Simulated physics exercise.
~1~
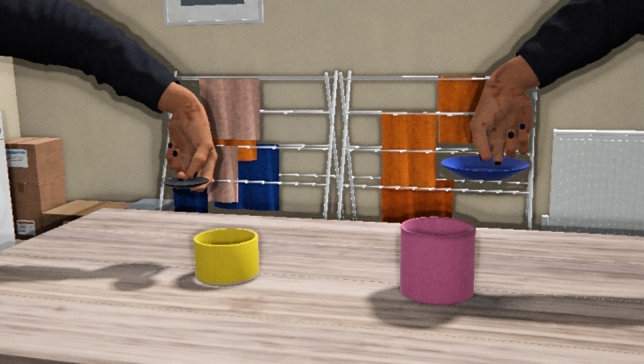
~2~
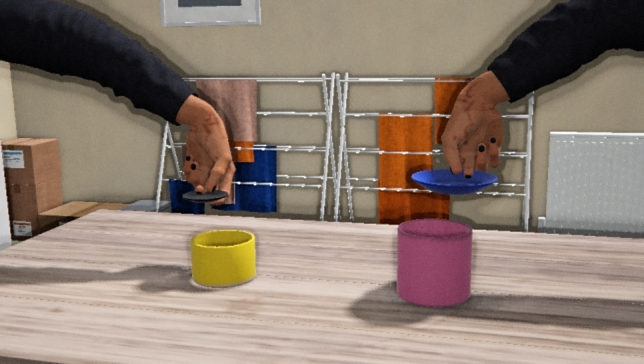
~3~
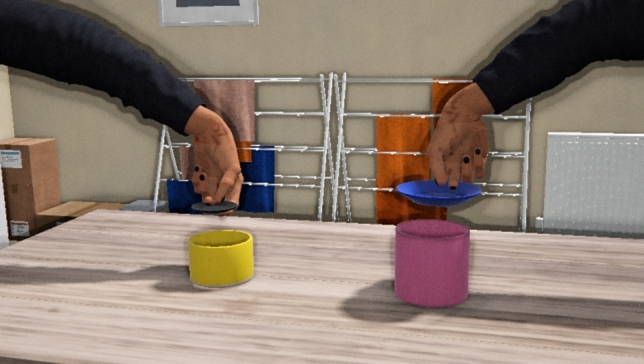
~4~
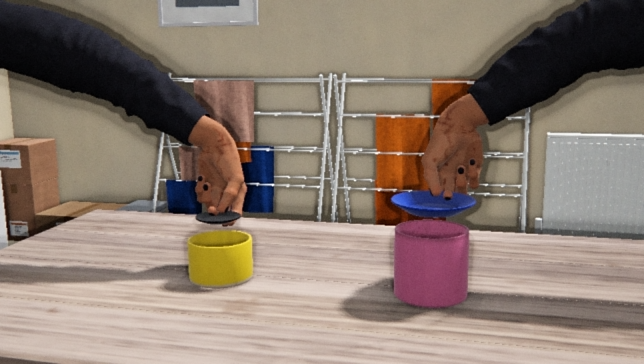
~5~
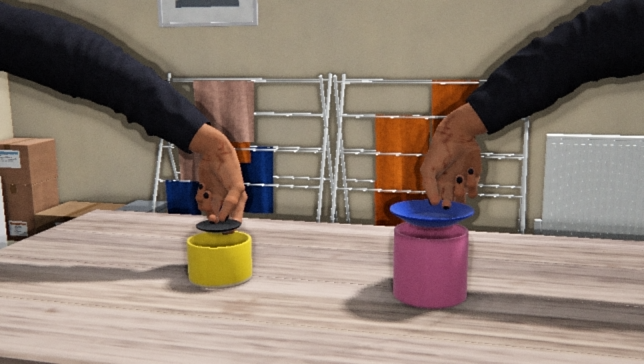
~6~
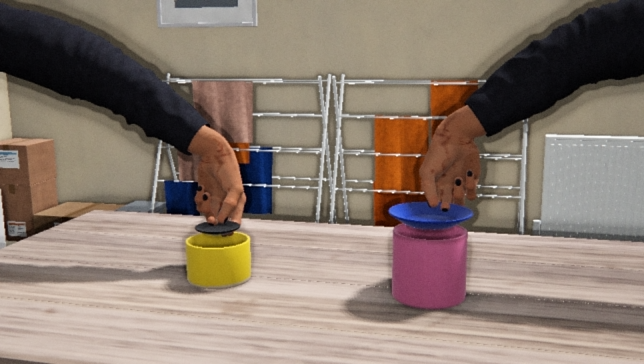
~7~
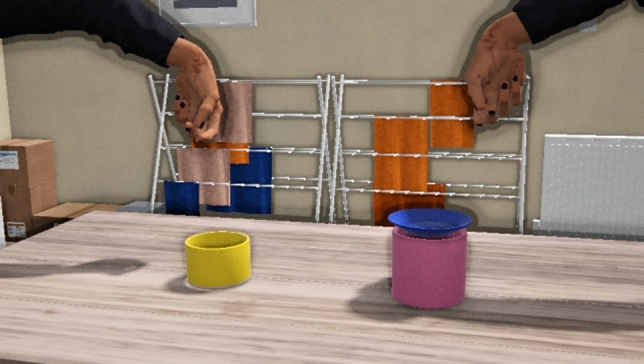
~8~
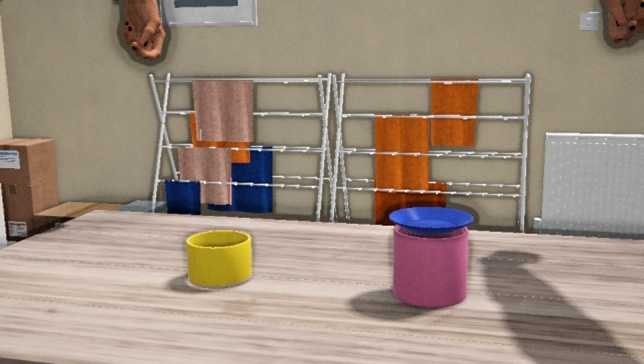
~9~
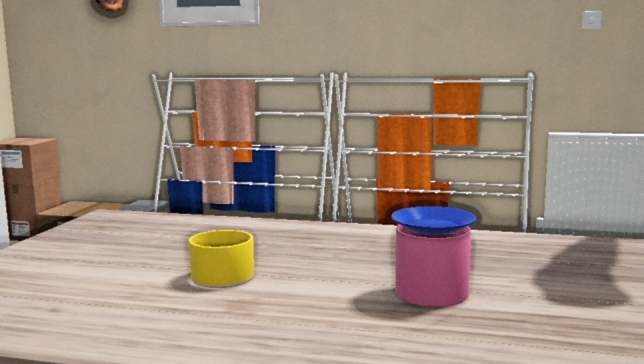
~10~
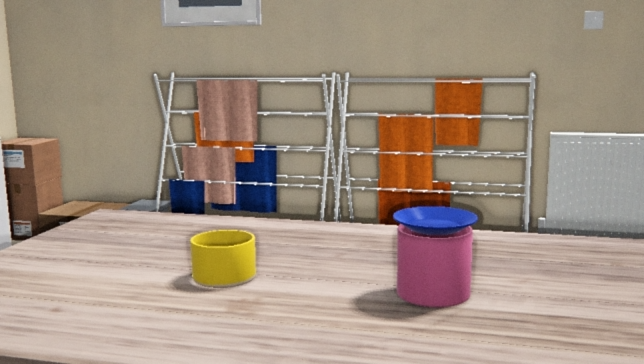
Two hands lower plates and let go; the blue rests on the pink jug's rim, the black drops inside the yellow mug.
